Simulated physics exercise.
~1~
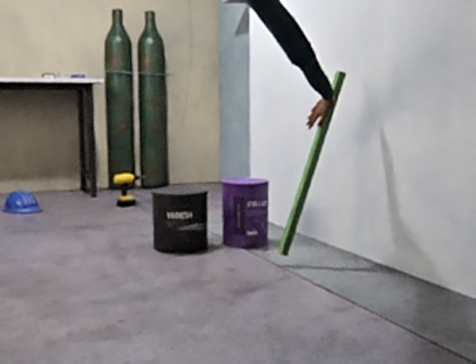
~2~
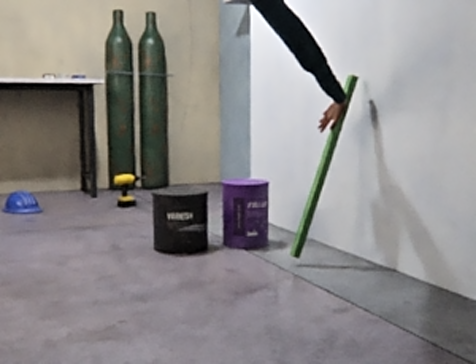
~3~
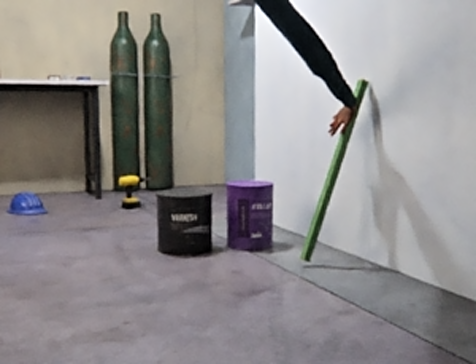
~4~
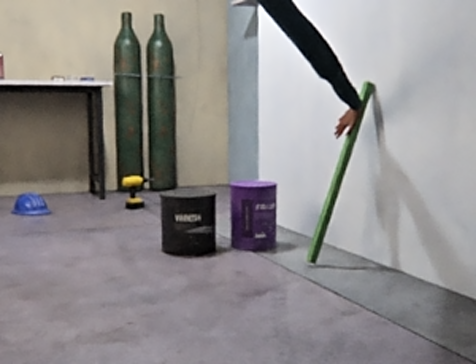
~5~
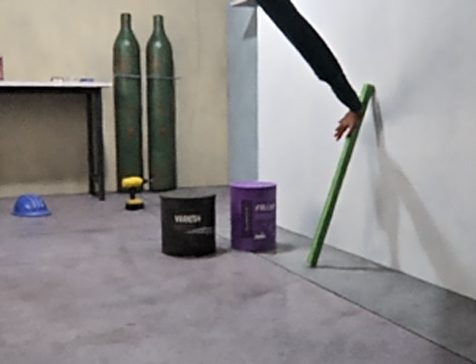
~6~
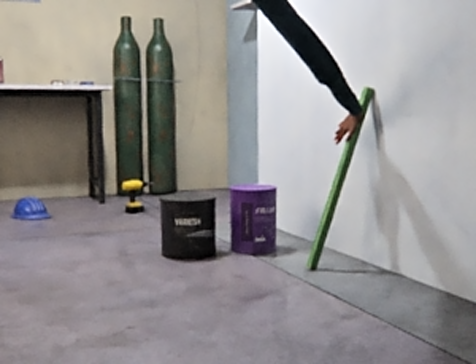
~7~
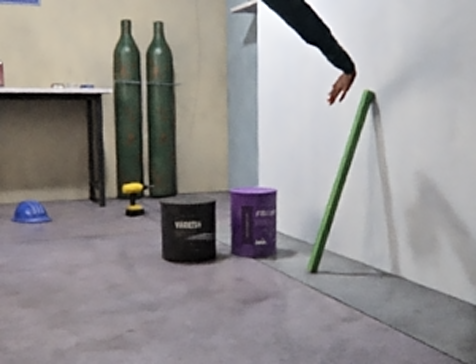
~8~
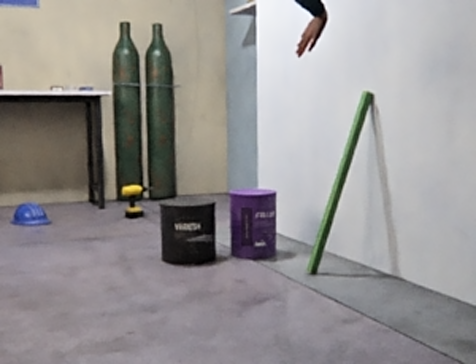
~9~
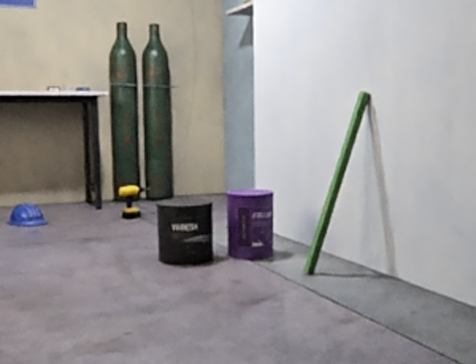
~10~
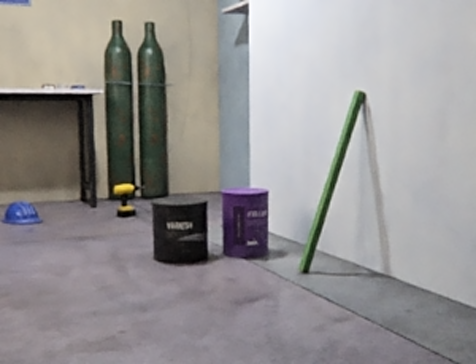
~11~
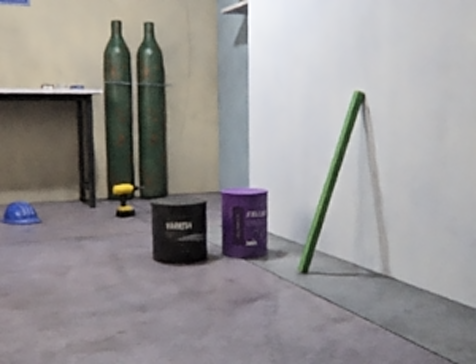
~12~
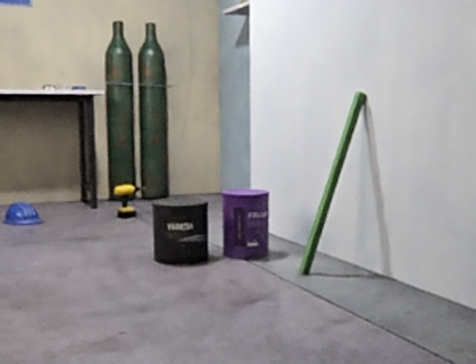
A green pole, held near its top by a hand in a dark sleeve, tilts toward a pale wall on the right, its foot on the grey floor. The hand shifts it a little to the right until its upper end rests against the wall. Black and purple pails stand to the left, with two tall green cylinders, a table, a yellow drill and a blue helmet behind. The hand steadies the pole briefly, then lets go, lifts away and leaves the view. The pole stays leaning on the wall, and both pails remain in place.
